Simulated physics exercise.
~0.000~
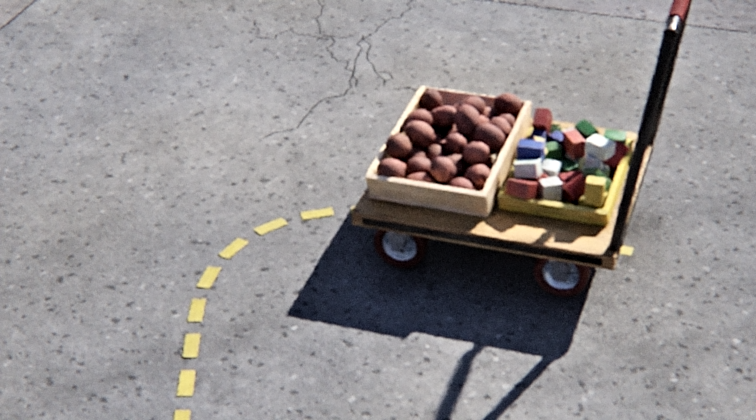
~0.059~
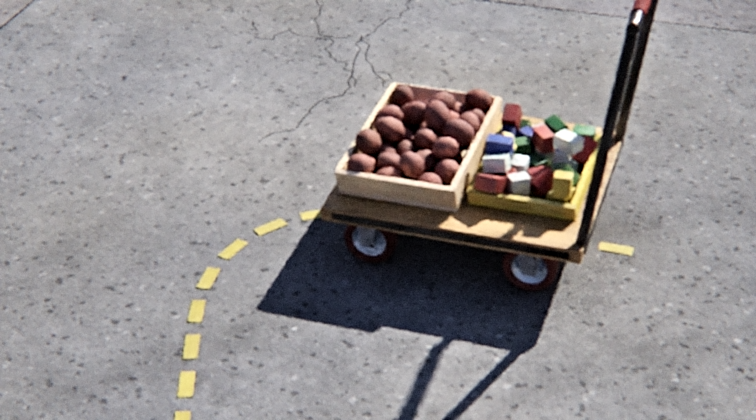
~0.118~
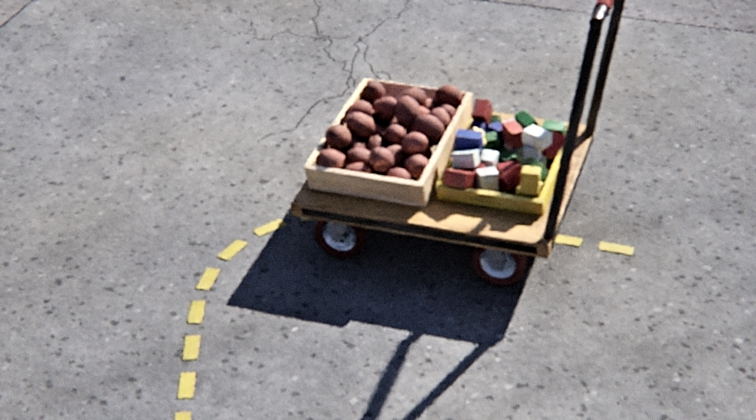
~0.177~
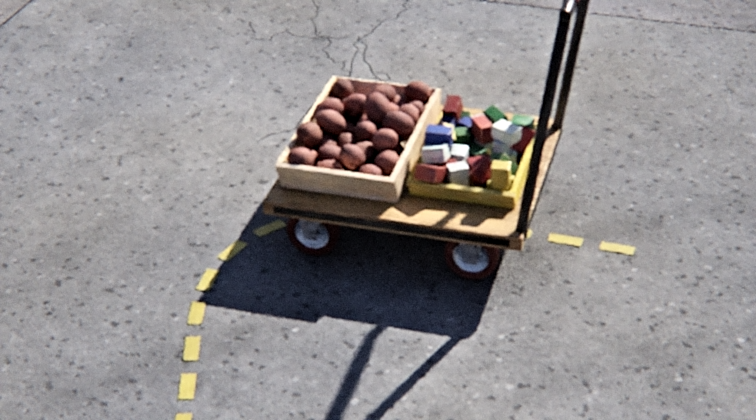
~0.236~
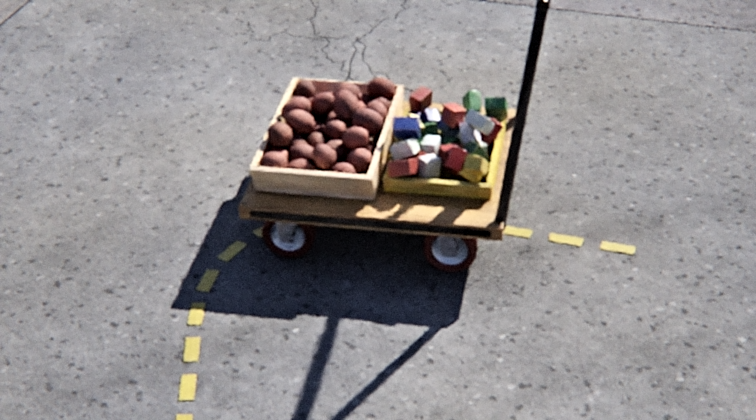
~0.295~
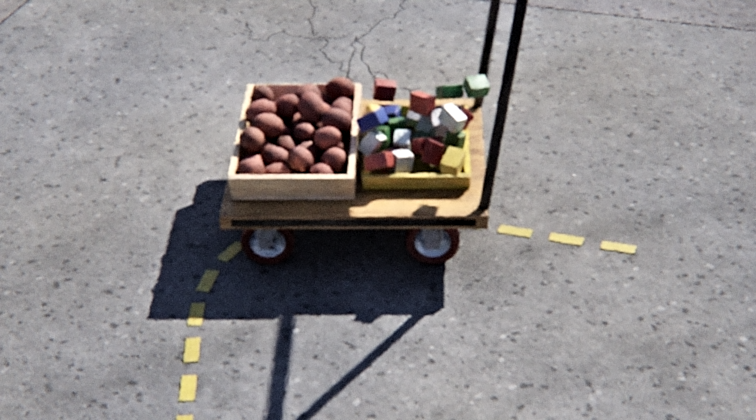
Cracked pavement, a cart of potatoes and toy bricks rolling left, then turning as bricks slip over the yellow box's far rim.
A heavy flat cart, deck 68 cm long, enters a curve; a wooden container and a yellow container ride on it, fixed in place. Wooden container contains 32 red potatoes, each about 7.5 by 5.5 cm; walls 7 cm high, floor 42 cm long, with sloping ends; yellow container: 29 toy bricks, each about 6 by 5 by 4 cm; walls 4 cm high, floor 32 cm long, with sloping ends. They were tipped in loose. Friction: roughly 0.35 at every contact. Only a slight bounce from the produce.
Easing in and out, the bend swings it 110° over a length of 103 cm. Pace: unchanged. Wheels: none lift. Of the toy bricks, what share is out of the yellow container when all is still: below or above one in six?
The lost share outstrips one sixth.
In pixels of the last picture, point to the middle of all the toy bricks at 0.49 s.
(313, 130).
After 0.49 s, the wooden container has all 32 and the yellow container is down by 5 of 29.
After 0.63 s, the wooden container has all 32 and the yellow container is down by 7 of 29.
After 0.85 s, the wooden container is down by 1 of 32 and the yellow container is down by 9 of 29.
Final count (at 1.31 s), the wooden container is down by 1 of 32 and the yellow container is down by 9 of 29. Asked share, 9 of 29, 31 per cent.
